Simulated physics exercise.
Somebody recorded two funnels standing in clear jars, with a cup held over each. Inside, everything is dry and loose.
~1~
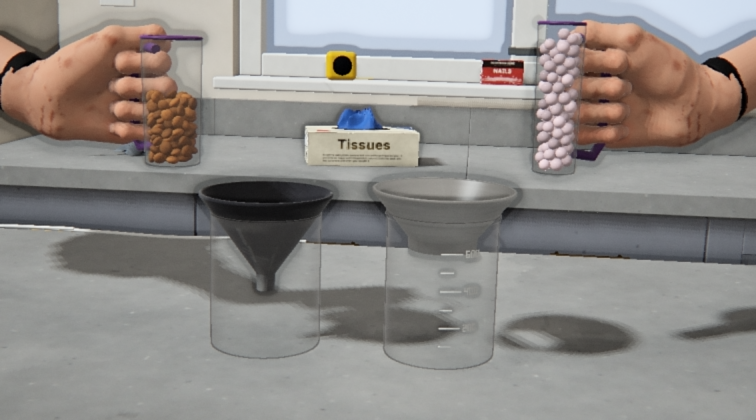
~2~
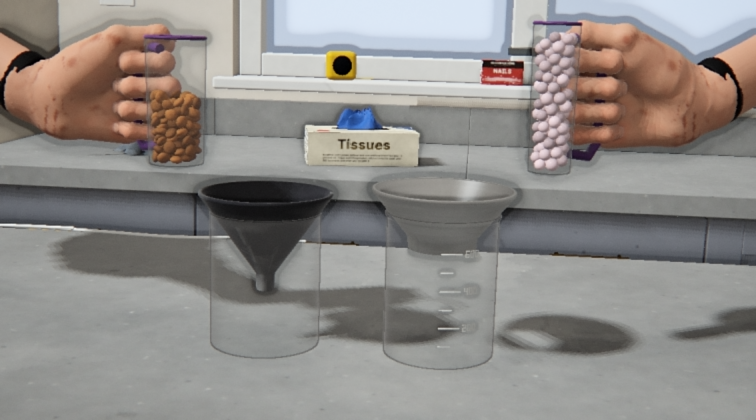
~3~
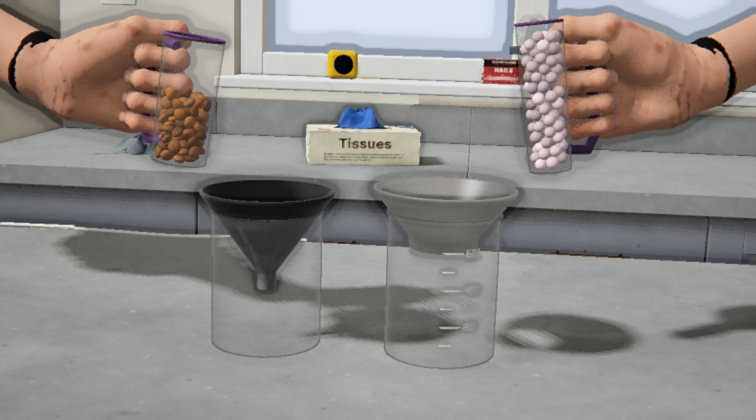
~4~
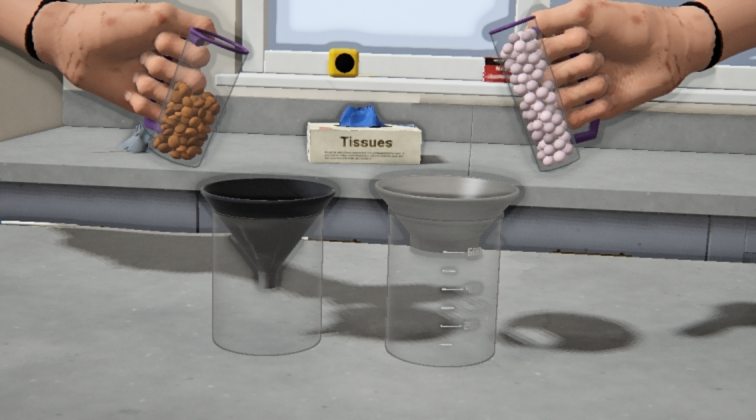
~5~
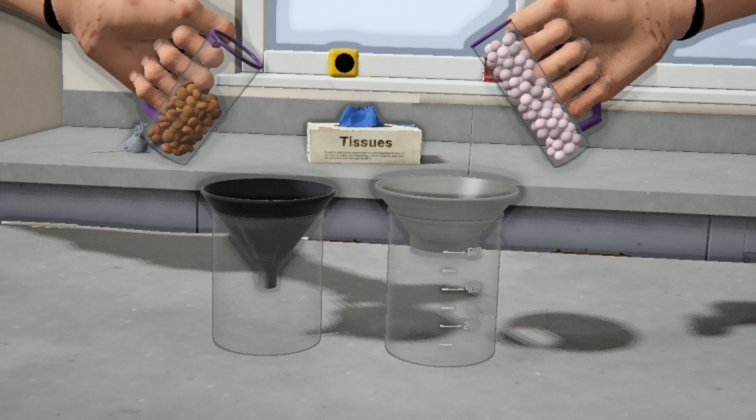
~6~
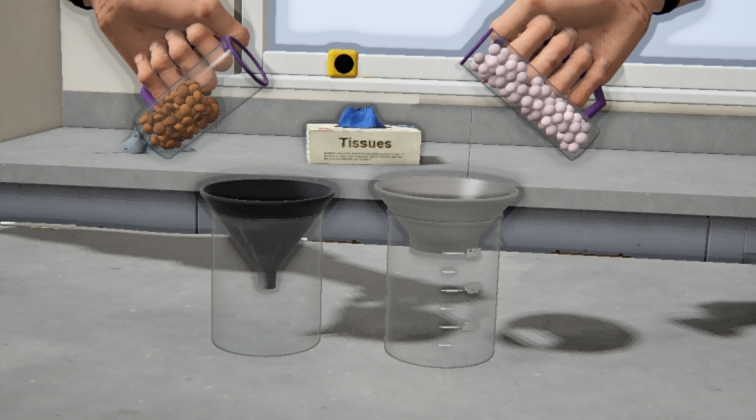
The footage shows two hands holding clear cups, one of brown pieces and one of pale pink beads, above two funnels in clear jars; the hands move slightly inward and steadily tilt both cups toward each other.
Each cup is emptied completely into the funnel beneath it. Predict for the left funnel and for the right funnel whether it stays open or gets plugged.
Left: Gets plugged; right: Stays open.
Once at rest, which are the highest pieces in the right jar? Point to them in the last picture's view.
(455, 336), roughly.
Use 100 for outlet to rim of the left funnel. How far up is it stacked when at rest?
About 80 %.
Then, 0.30 s later than the last frame, left, every one still in the cup; right, every one still in the cup.
Then, 0.63 s later than the last frame, left, every one still in the cup; right, almost all still in the cup, about a tenth in or over the funnel, just a few down in the jar.
Then, 1.01 s later than the last frame, left, roughly two thirds still in the cup, roughly a third in or over the funnel; right, roughly a quarter still in the cup, roughly a third in or over the funnel, roughly half down in the jar.
When it is over, left, almost all stuck in the funnel, just a few down in the jar; right, every one down in the jar.
